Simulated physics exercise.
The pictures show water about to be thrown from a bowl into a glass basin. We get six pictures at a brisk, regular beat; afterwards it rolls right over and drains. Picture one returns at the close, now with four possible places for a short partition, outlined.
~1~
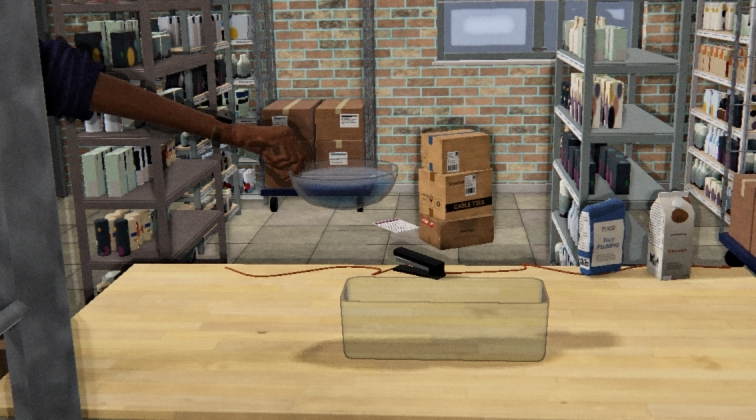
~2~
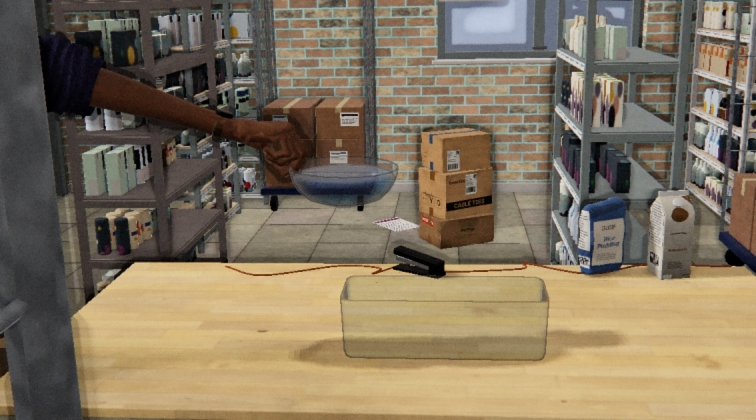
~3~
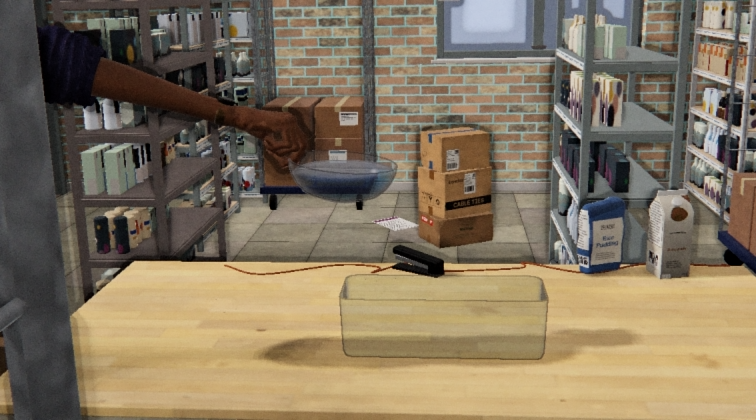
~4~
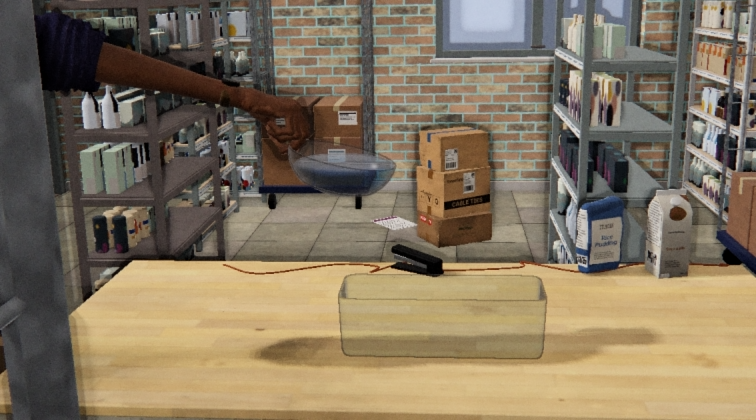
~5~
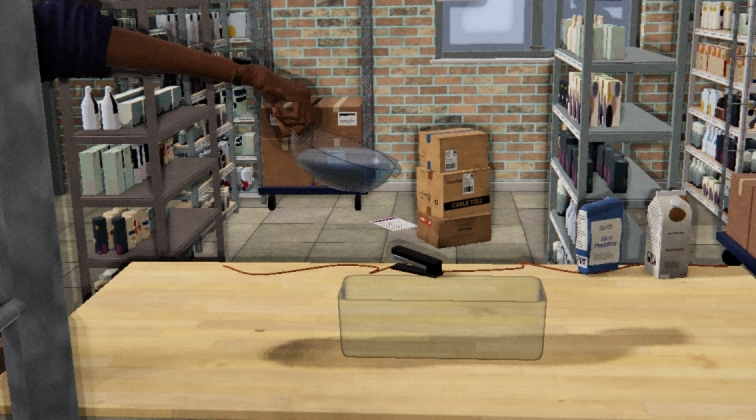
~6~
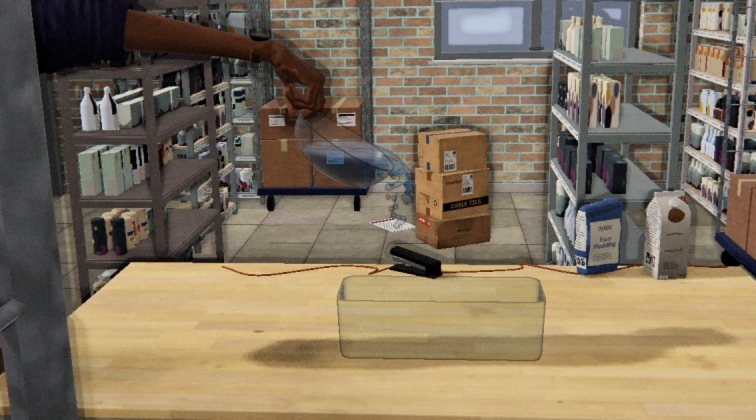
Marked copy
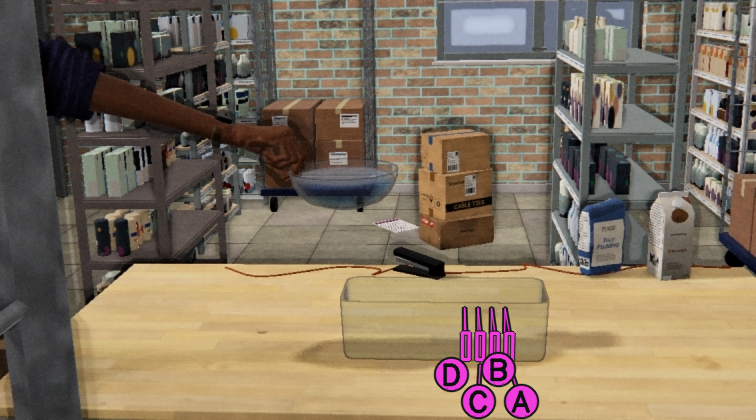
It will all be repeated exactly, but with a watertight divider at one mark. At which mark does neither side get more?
C is best.
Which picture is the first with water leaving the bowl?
In picture 5.
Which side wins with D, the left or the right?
More ends on the right.
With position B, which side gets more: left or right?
The left side.
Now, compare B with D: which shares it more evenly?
The answer is D.
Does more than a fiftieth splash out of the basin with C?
Yes.
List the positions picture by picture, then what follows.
In the first frame, upright, lip at (396, 168); basin from (344, 357) to (545, 360); nothing has left yet.
In the second frame, upright, lip at (397, 167); nothing has left yet.
In the third frame, tipped about 6°, lip at (396, 166); nothing has left yet.
In the fourth frame, tipped about 12°, lip at (395, 165); nothing has left yet.
In the fifth frame, tipped about 22°, lip at (394, 166); water is over the lip, down to (396, 172).
In the sixth frame, tipped about 32°, lip at (393, 167); water is over the lip, down to (398, 223).
In magenta, A at (509, 365); B at (494, 364); C at (480, 364); D at (465, 364).
Choosing A, about 86 % ends left of the wall and 6 % right of it; 9 % is lost outside.
Choosing B, about 77 % ends left of the wall and 13 % right of it; 10 % is lost outside.
Choosing C, about 47 % ends left of the wall and 44 % right of it; 8 % is lost outside.
Choosing D, about 24 % ends left of the wall and 68 % right of it; 8 % is lost outside.
